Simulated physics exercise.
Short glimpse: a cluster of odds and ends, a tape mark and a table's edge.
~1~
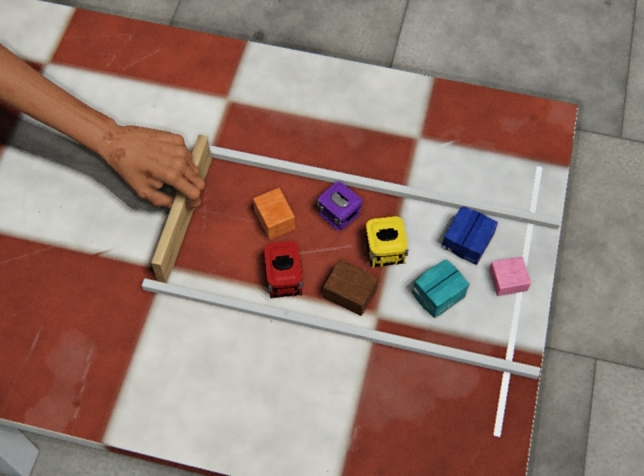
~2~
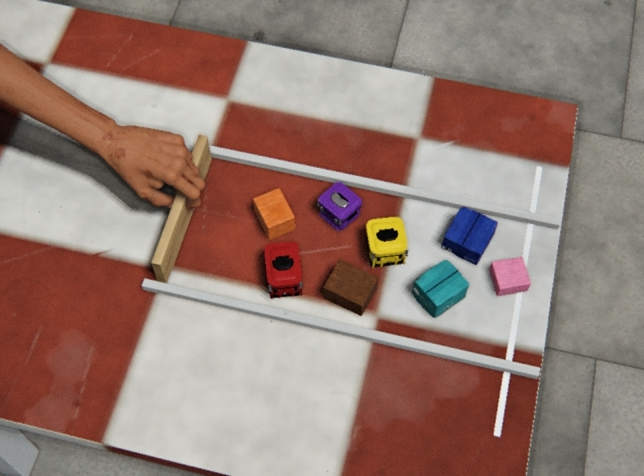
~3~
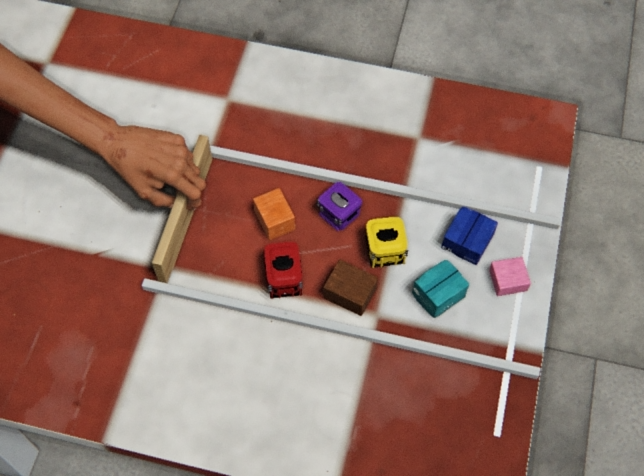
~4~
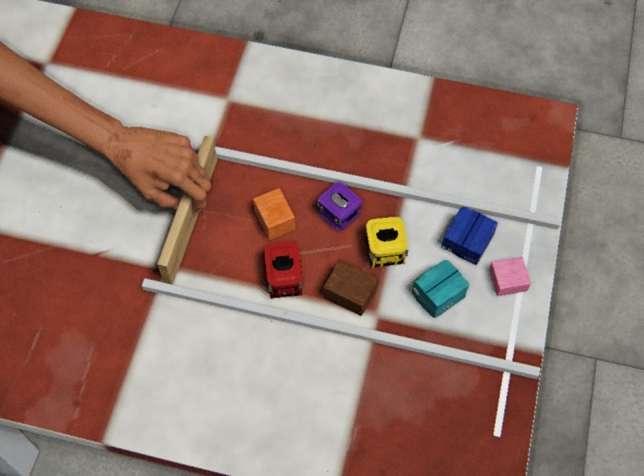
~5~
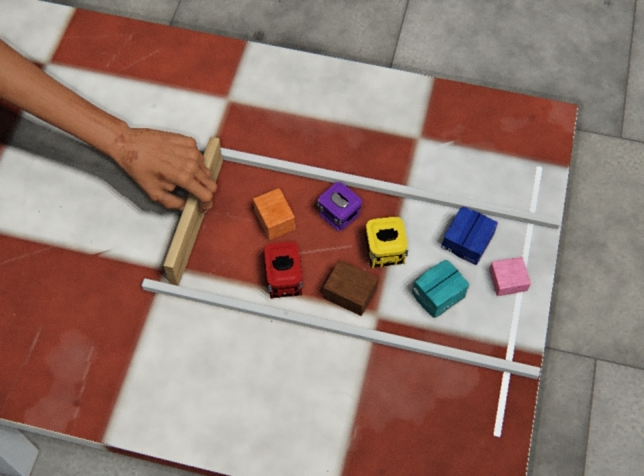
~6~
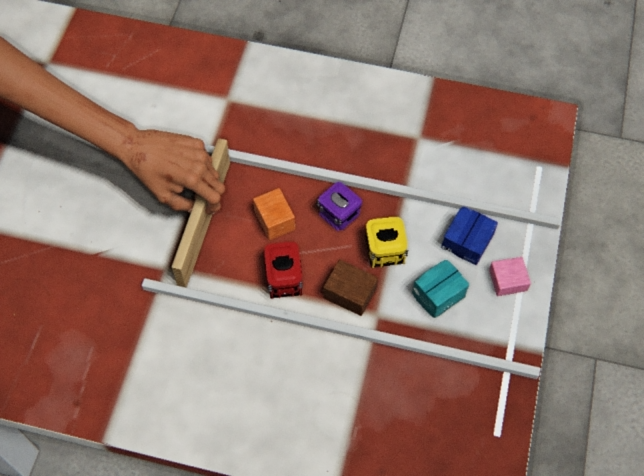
A hand grips a wooden board at the left end of a lane between two pale rails, on a red-and-white checked tabletop seen from above at a slant, with grey paving around it. Ahead of the board sit orange, purple, red, brown, yellow, turquoise and blue objects, with a small pink block by a white line at right. The hand slides the board slightly rightward, touching nothing, while the objects and camera stay still.
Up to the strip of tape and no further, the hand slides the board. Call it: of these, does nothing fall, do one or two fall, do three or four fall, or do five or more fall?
Five or more fall.
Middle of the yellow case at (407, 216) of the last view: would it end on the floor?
Here it goes off.
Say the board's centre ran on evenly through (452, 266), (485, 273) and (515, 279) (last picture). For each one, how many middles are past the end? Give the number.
0; 2; 5.
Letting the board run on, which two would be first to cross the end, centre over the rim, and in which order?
It goes the turquoise box and after it the pink block.
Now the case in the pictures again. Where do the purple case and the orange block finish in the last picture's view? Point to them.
Answer: First (546, 243), after that (538, 281).
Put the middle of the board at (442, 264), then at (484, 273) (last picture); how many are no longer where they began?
By then 8, and later 8.
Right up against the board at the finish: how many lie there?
I count 3 of them.
A little later, none off yet; pink block at rest near (510, 276); blue box at rest near (469, 235); turquoise box at rest near (440, 289).
When it is over, the number that fall off is five or more; down, brown block, yellow case, turquoise box, blue box and pink block.
